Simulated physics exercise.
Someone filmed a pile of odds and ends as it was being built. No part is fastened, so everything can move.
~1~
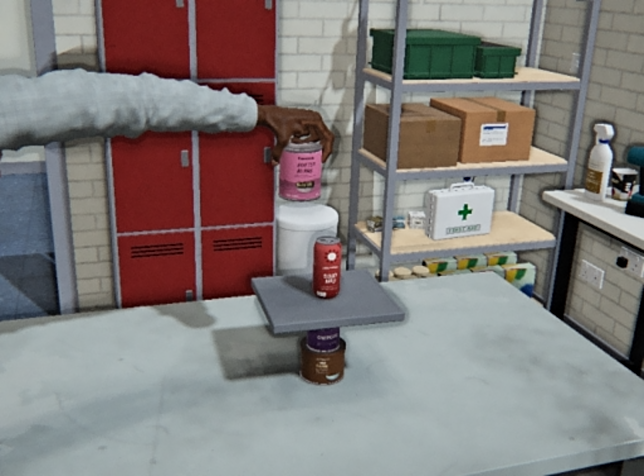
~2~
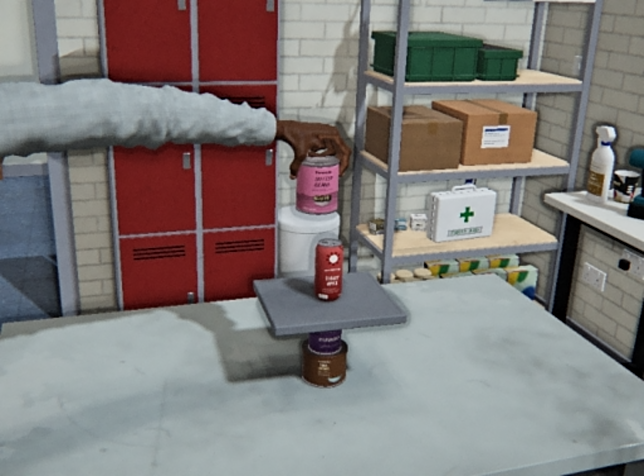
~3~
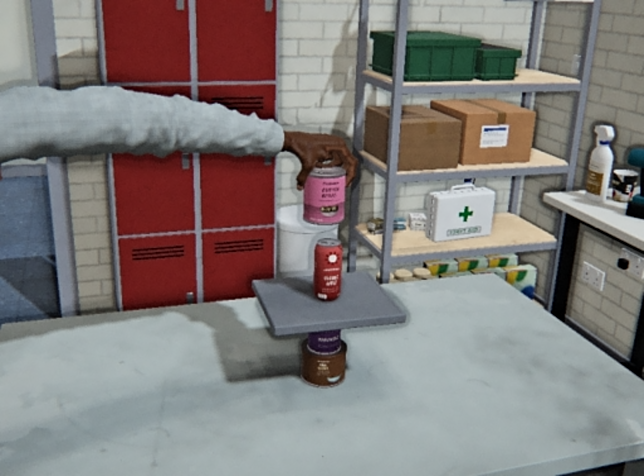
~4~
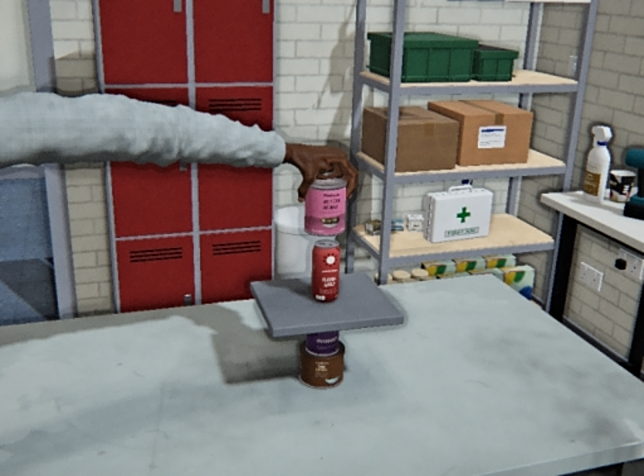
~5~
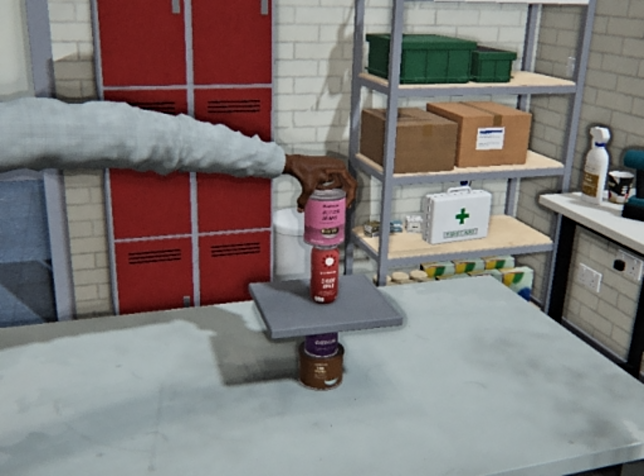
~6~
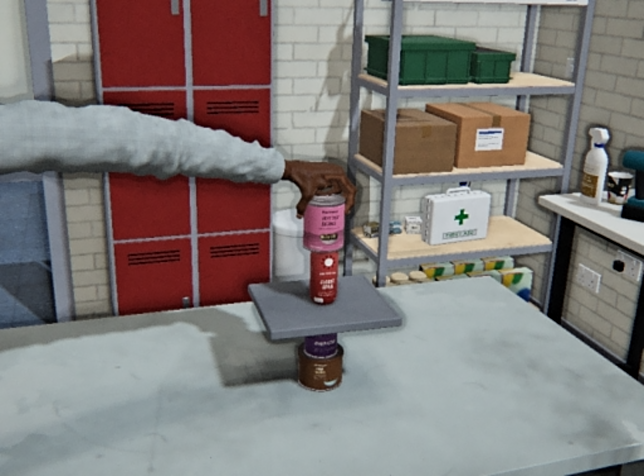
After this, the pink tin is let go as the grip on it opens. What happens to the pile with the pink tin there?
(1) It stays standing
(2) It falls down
Option 1: It stays standing.
Then, 0.20 s on from there, no change.
Then, 1.00 s on from there, pink tin resting near (324, 224).
In the end, all 5 unmoved. At the end, from the last picture's camera, pink tin near (323, 224). The pile holds.
